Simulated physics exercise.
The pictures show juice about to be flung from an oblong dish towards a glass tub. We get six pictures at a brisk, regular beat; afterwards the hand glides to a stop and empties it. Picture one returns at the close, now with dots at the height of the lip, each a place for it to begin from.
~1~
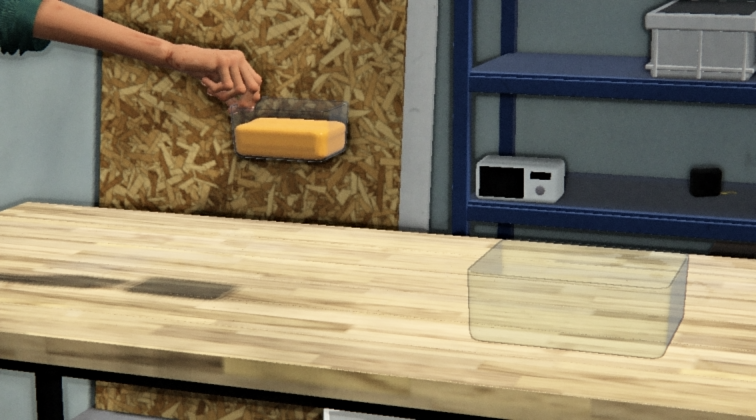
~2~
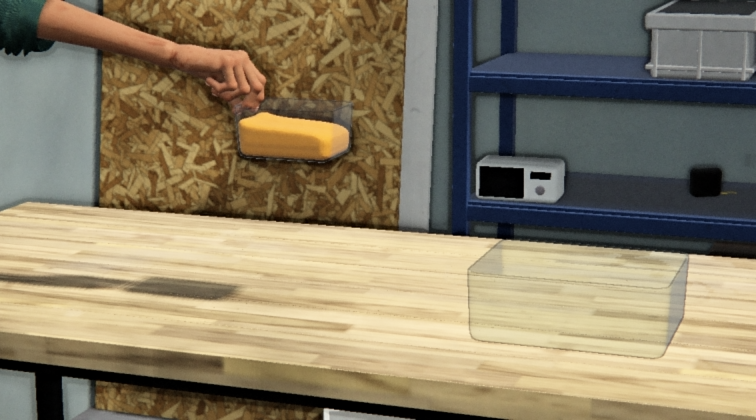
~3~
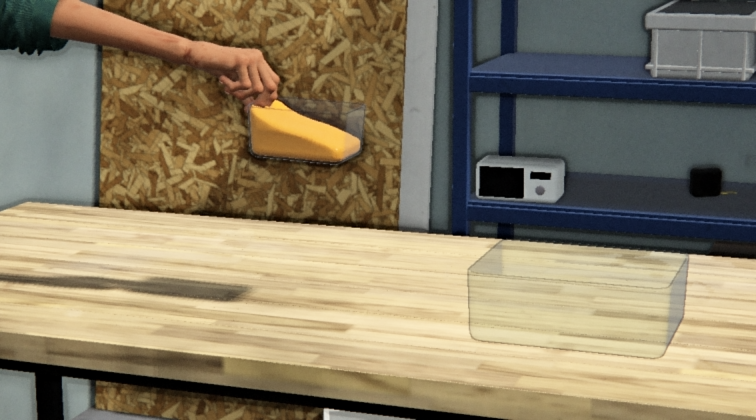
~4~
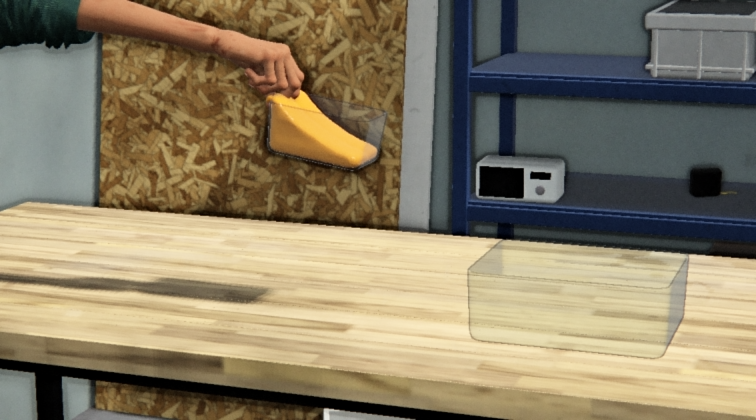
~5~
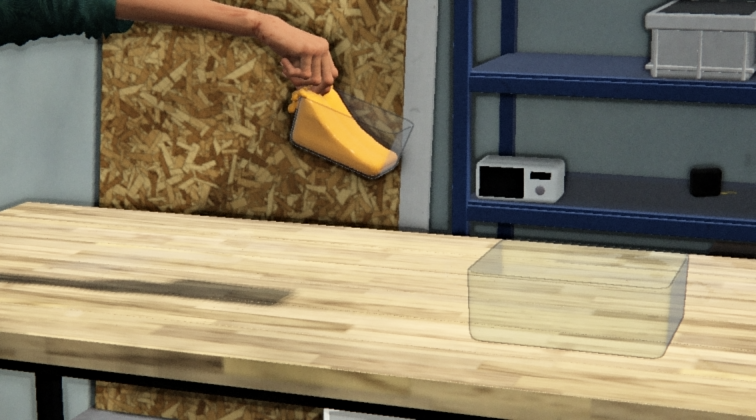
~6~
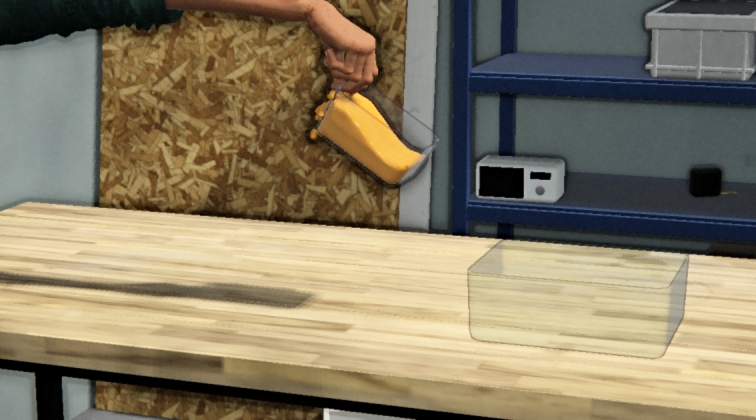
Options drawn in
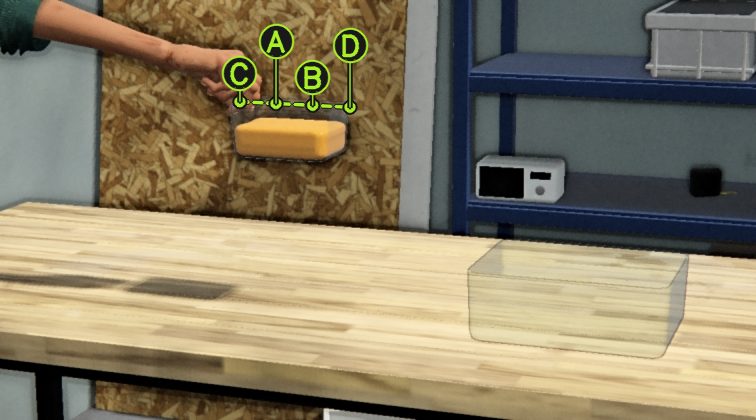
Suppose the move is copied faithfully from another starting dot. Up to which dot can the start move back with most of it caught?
Take C.
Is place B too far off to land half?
No.
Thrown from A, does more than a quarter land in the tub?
Yes, clearly.
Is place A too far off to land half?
No, not at all.
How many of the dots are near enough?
All of them.
In lime, A at (276, 103); B at (312, 105); C at (239, 101); D at (350, 107).
For place A, about 73 % lands in the tub, 14 % falls short and 12 % goes beside or beyond.
For place B, about 88 % lands in the tub, 10 % falls short and 3 % goes beside or beyond.
For place C, about 64 % lands in the tub, 27 % falls short and 9 % goes beside or beyond.
For place D, about 78 % lands in the tub, 6 % falls short and 16 % goes beside or beyond.
